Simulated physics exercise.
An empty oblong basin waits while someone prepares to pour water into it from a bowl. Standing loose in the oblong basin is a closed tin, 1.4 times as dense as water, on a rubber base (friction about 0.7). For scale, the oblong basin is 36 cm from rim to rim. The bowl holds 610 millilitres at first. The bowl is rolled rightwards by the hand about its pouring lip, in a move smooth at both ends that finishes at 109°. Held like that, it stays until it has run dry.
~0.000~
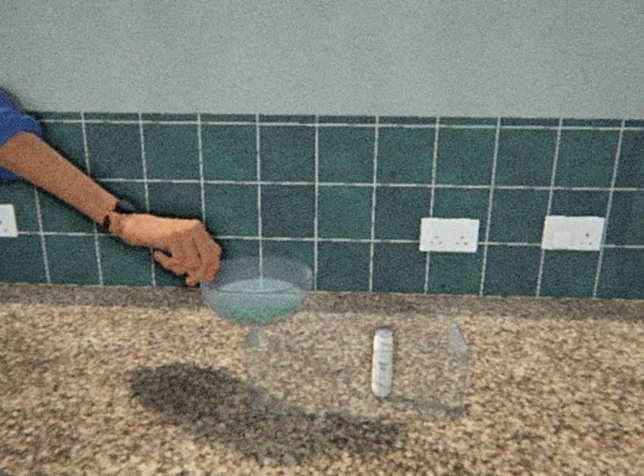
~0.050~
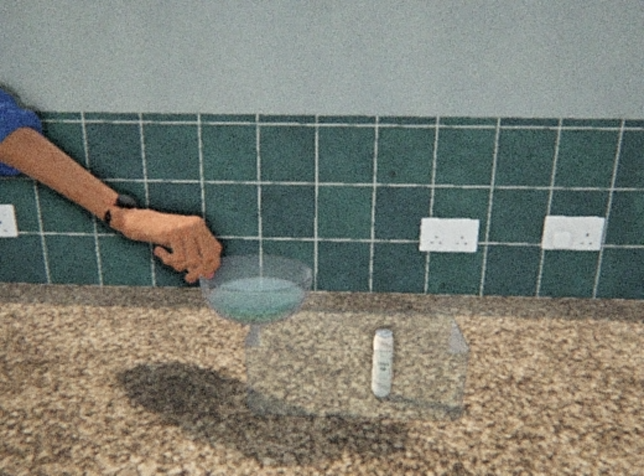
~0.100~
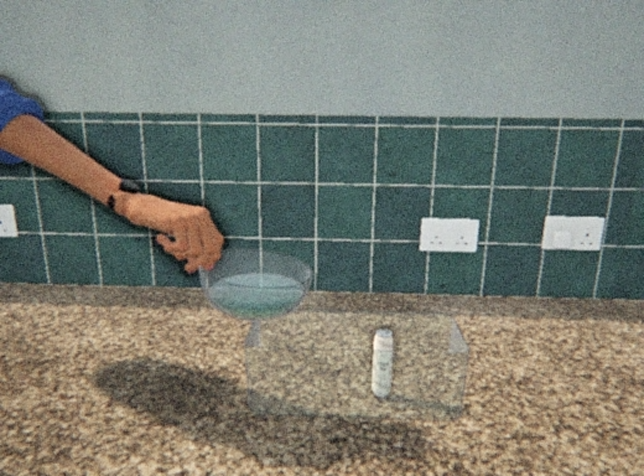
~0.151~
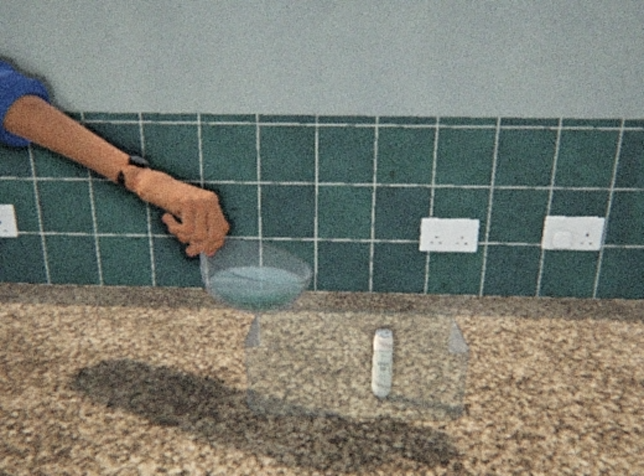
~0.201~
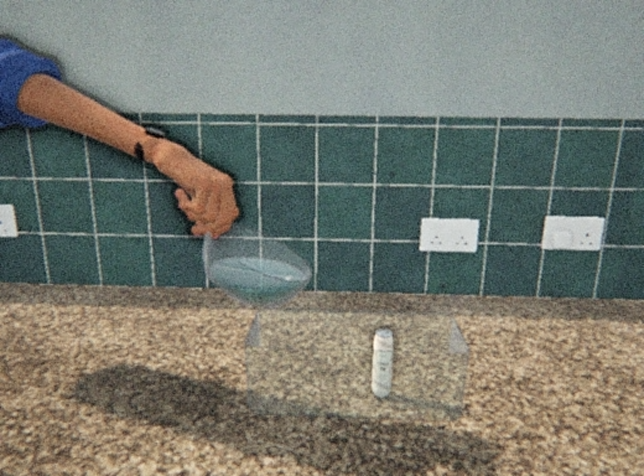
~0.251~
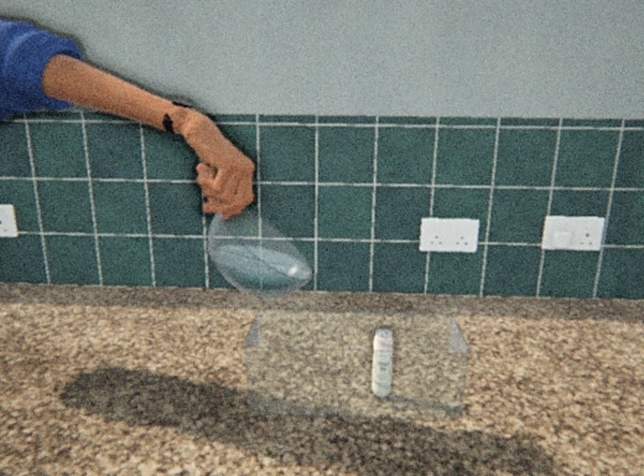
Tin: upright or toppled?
My guess is it's going to keel over.
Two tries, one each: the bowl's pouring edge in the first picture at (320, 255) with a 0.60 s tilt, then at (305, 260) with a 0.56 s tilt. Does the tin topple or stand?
In the first try it remains standing; in the second it comes down.
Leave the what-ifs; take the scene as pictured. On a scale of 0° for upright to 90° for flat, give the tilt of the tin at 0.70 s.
The tilt is near 20°.
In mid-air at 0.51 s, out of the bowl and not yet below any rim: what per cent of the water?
Near 68 in a hundred.
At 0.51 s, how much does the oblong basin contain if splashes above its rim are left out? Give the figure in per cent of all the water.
Around 10 percent.
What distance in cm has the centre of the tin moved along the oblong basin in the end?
It finishes around 6.5 cm from where it began.
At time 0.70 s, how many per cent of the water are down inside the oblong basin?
Value: Approx. 98 %.
Then, 0.51 s in, the tilt is 101° and 21 per cent is still to pour; the tin stands where it began.
Then, 0.70 s in, the tilt is 109° and 0 per cent is still to pour; the tin leans 20°.
Then, 0.90 s in, the tilt is 109° and 0 per cent is still to pour; the tin lies on its side.
Then, 1.12 s in, the tilt is 109° and 0 per cent is still to pour; the tin lies on its side.
Finally, the tin lies on its side.
